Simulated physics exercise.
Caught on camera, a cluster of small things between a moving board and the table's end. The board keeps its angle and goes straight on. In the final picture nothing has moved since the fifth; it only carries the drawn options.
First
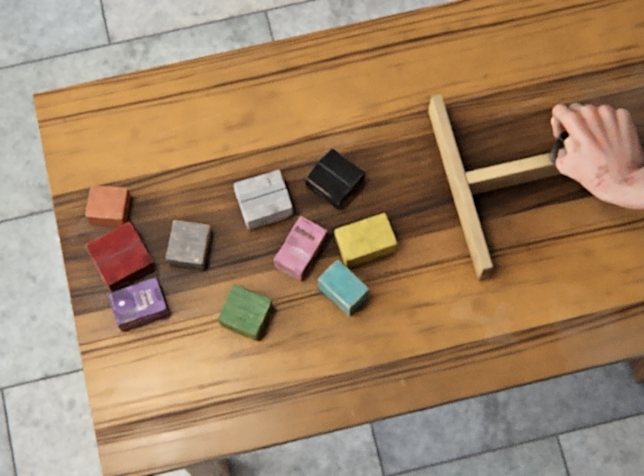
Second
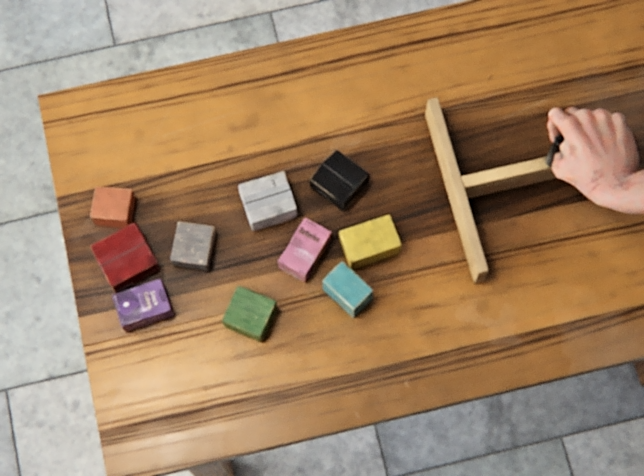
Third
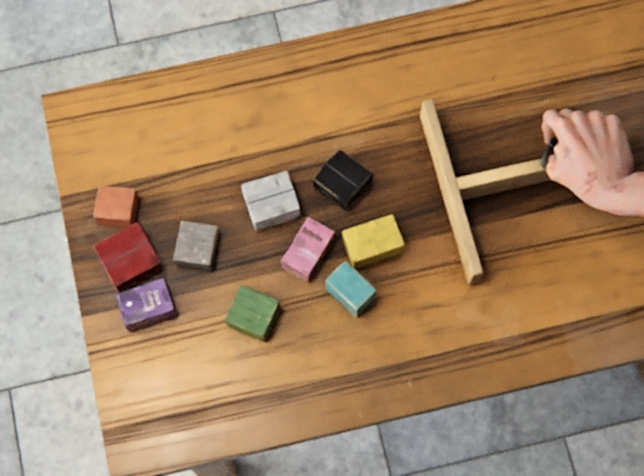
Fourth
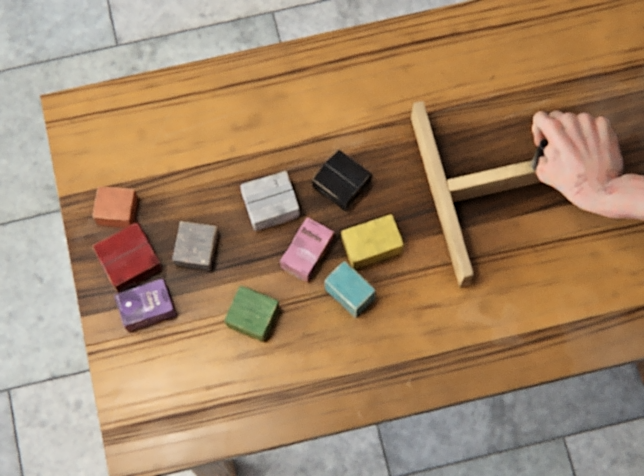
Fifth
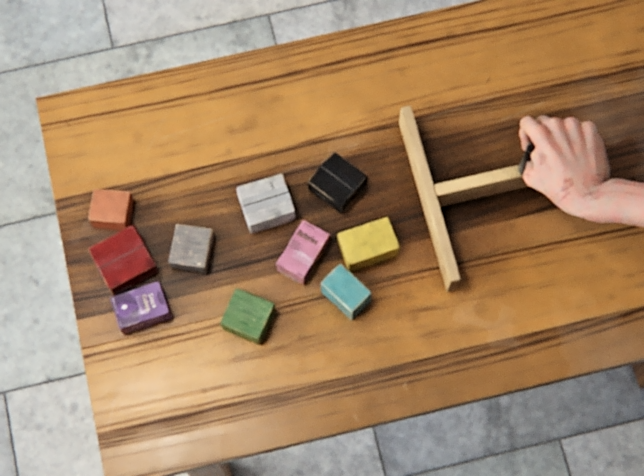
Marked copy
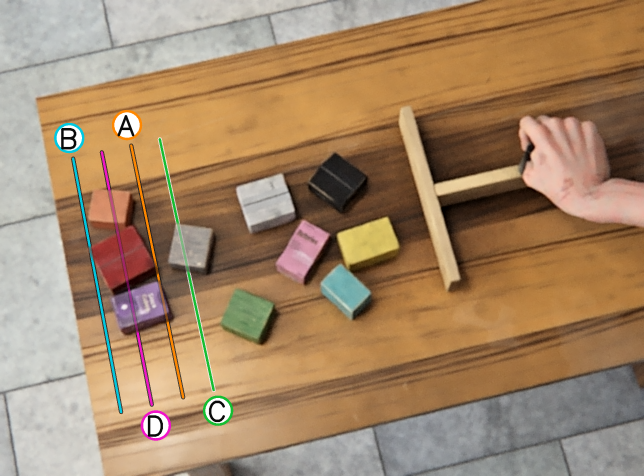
A hand gripping a T-shaped wooden board slides it slowly left across a striped wooden table, starting to the right of a scattered cluster of colourful blocks. The board draws a little nearer to the yellow, turquoise and black ones, still without touching them, while the blocks stay in place.
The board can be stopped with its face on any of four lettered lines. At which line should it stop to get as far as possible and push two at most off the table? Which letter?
It can go as far as C.
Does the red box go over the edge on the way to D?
Yes.
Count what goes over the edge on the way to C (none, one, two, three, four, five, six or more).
One.
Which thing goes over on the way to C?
The red box goes over.
On the marked copy, A at (156, 267); B at (96, 281); C at (186, 260); D at (126, 274).
Taking C. A third of the way, board (343, 211); turquoise block (332, 293); black box (299, 182).
Two thirds of the way, board (253, 232); red box (98, 267); grey block (144, 262).
When it is over, board (187, 247); red box over the edge; orange block (63, 224); one fallen.
As for the rest, A drops four; B drops eight; D drops six.
